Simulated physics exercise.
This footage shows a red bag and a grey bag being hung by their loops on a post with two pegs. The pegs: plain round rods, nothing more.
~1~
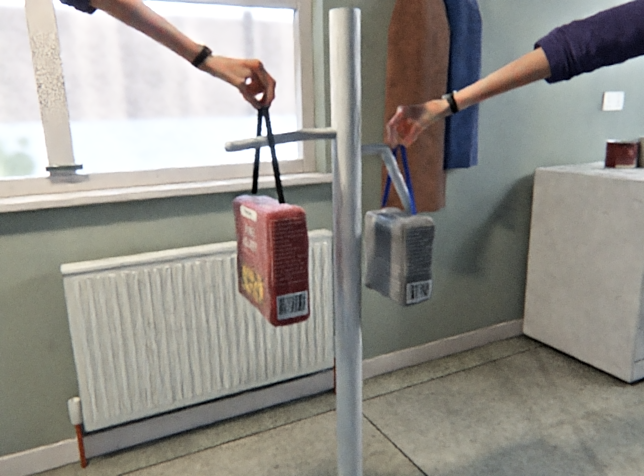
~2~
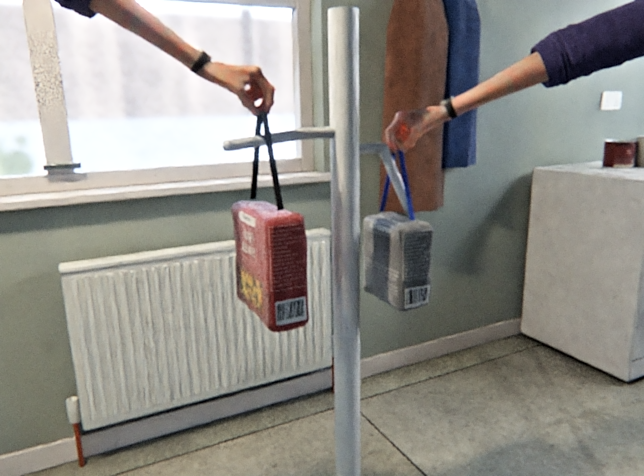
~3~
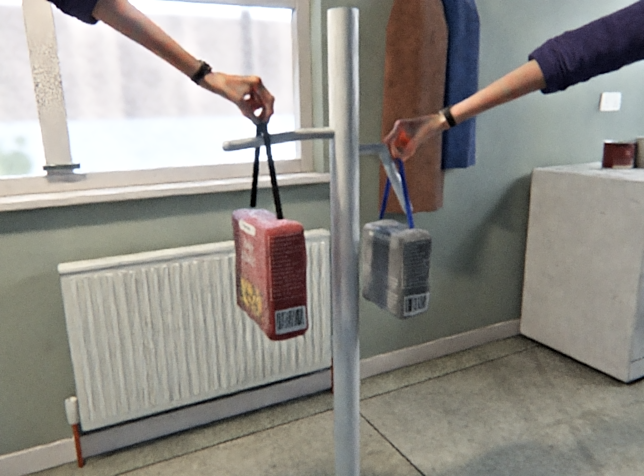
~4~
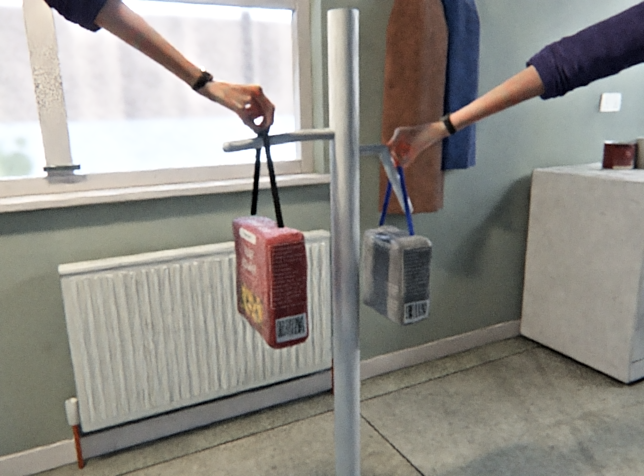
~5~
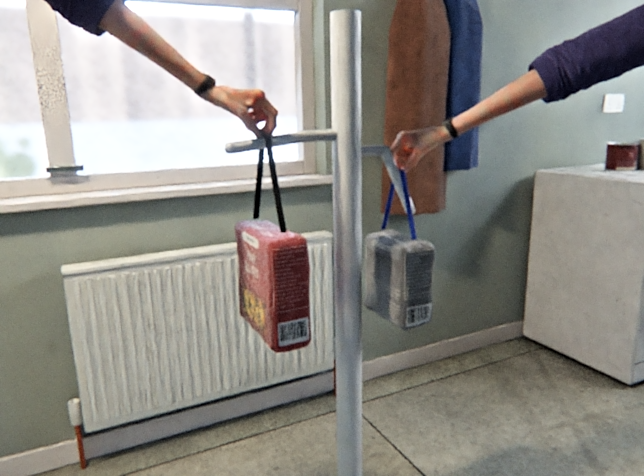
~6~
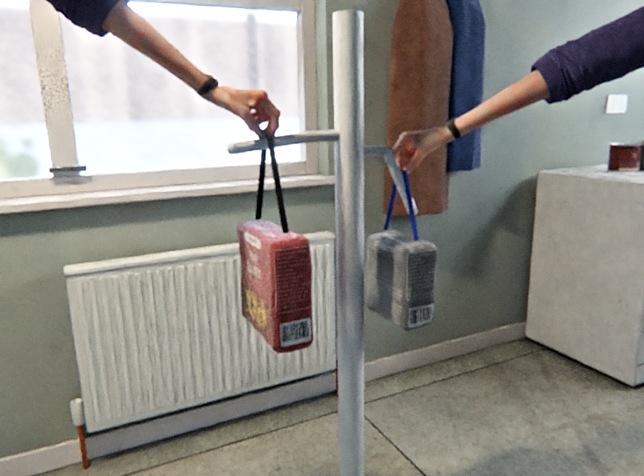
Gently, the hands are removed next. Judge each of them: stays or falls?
In order: My guess is the red bag will remain hung up; my guess is the grey bag will be off the peg.
Then, 0.26 s past the final frame, red bag on its peg near (273, 282); grey bag falling near (399, 351).
Then, 0.48 s past the final frame, red bag on its peg near (271, 285); grey bag on the floor.
Then, 0.72 s past the final frame, red bag on its peg near (267, 287); grey bag on the floor.
When it is over, red bag on its peg near (270, 286); grey bag on the floor. The red bag remains on its peg and the grey bag slips off its peg.
